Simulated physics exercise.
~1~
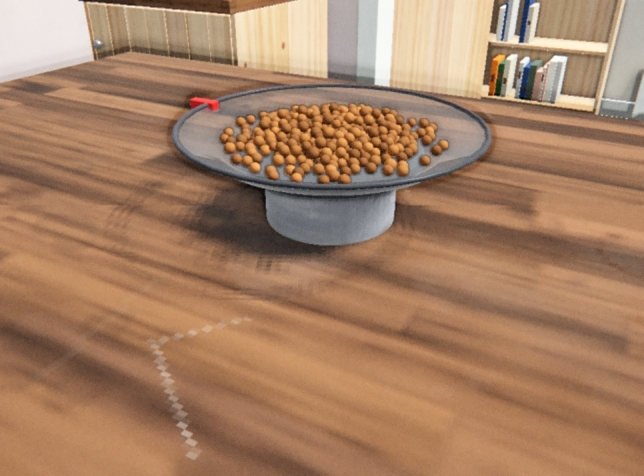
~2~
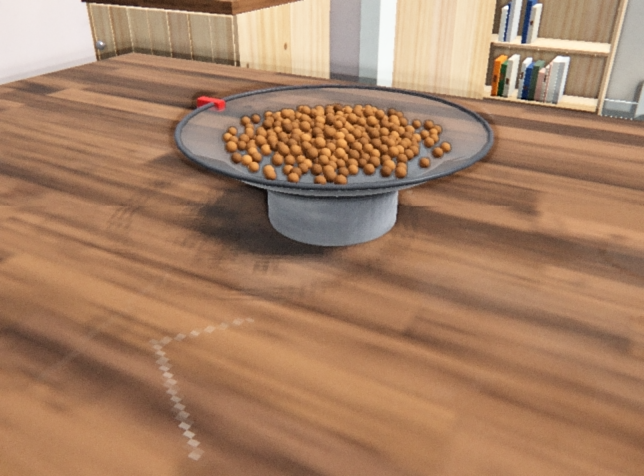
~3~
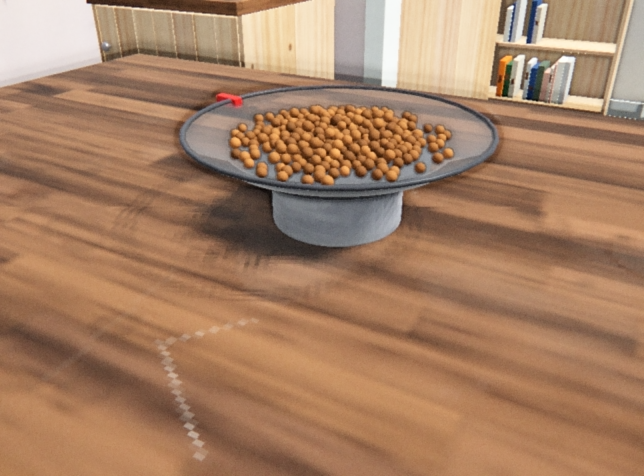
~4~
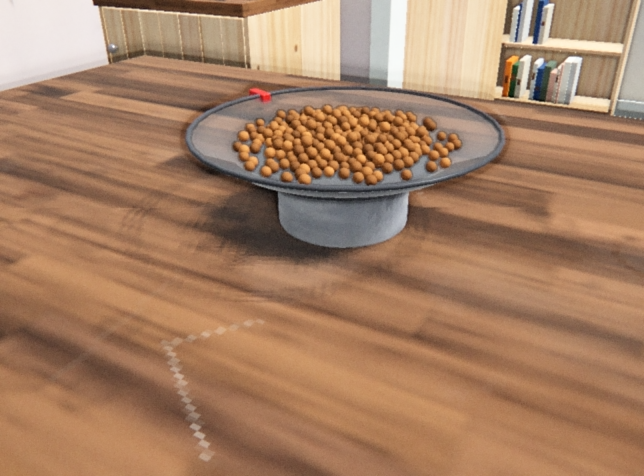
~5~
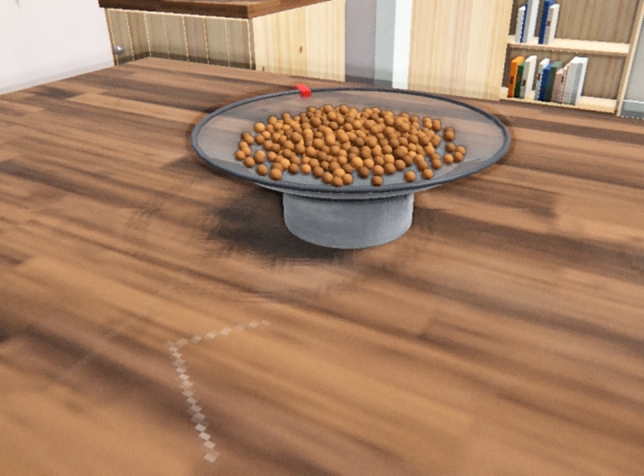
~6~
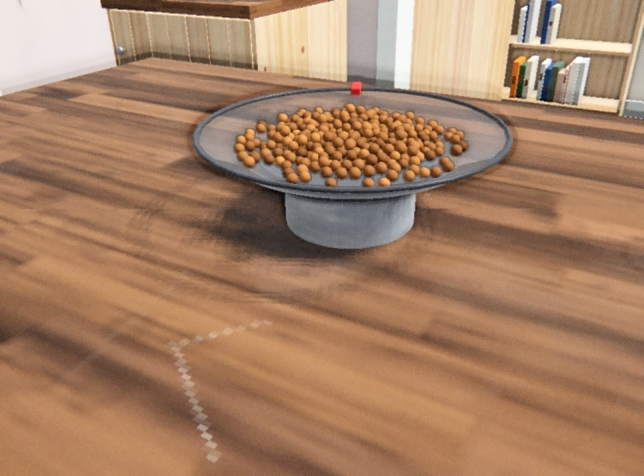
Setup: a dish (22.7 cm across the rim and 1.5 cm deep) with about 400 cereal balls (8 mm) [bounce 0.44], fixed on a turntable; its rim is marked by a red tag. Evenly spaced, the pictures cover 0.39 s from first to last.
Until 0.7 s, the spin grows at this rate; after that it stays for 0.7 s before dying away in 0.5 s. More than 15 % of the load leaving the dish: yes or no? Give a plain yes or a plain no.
A plain yes.
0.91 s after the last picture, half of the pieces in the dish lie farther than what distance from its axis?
9.0 cm or so.
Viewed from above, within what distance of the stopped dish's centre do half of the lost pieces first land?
I'd put it at around 18 cm.
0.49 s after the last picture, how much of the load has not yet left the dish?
Remaining share: Approx. 95 %.
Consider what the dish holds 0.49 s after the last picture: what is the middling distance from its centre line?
Roughly 9.0 cm from the centre line.
Then, 0.49 s after the last picture, dish 95 %, in the air 5 %; middle of the pieces not yet landed near (352, 134).
Then, 0.91 s after the last picture, fallen in front of where it stops 15 %, fallen right of where it stops 15 %, fallen behind where it stops 20 %, fallen left of where it stops 15 %, dish 30 %, in the air 5 %; middle of the pieces not yet landed near (351, 135).
Then, 1.29 s after the last picture, fallen in front of where it stops 25 %, fallen right of where it stops 20 %, fallen behind where it stops 25 %, fallen left of where it stops 20 %, dish 10 %; middle of the pieces not yet landed near (350, 138).
Then, 1.66 s after the last picture, fallen in front of where it stops 25 %, fallen right of where it stops 20 %, fallen behind where it stops 25 %, fallen left of where it stops 20 %, dish 10 %; middle of the pieces not yet landed near (342, 142).
In the end, fallen in front of where it stops 25 %, fallen right of where it stops 20 %, fallen behind where it stops 25 %, fallen left of where it stops 20 %, dish 10 %.
